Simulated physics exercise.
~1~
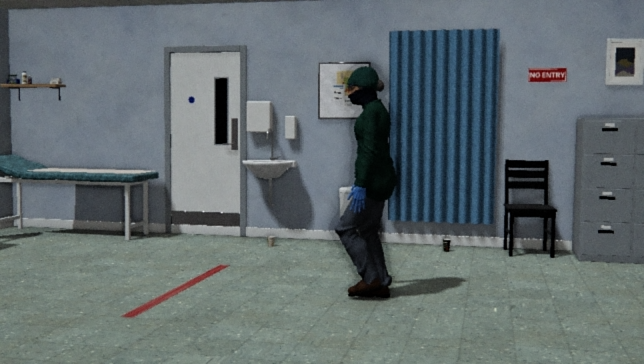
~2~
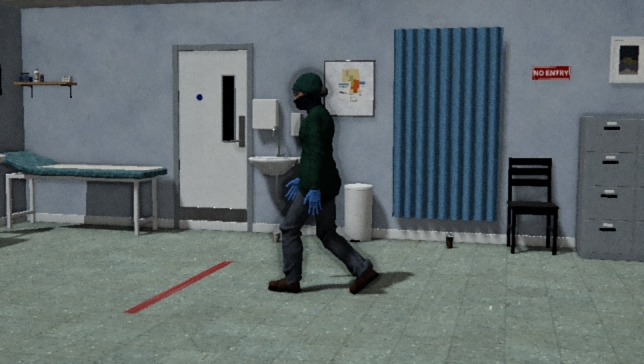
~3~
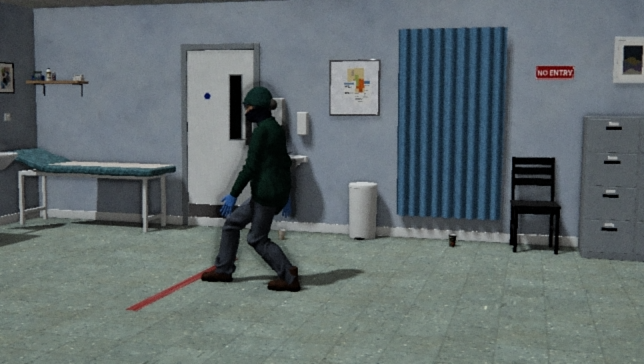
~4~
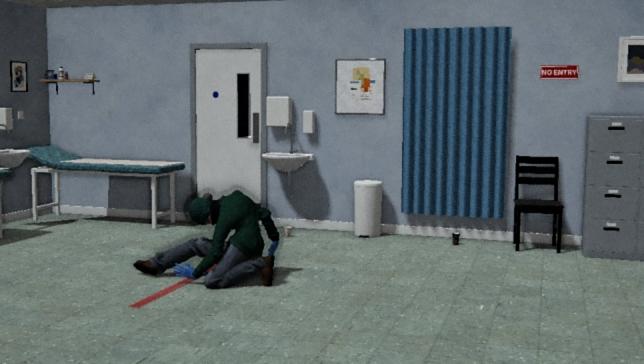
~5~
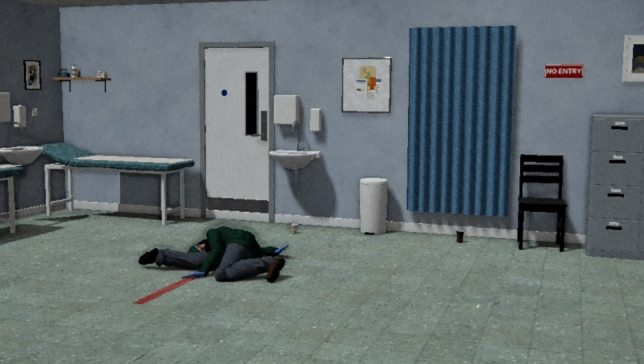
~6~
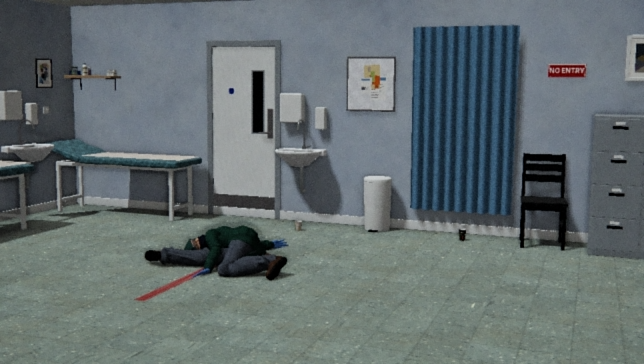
The video shows a masked person in a green top and cap walking left across a clinic room toward a red floor line, then crumpling to the floor and lying still, hips short of the line and head across it.
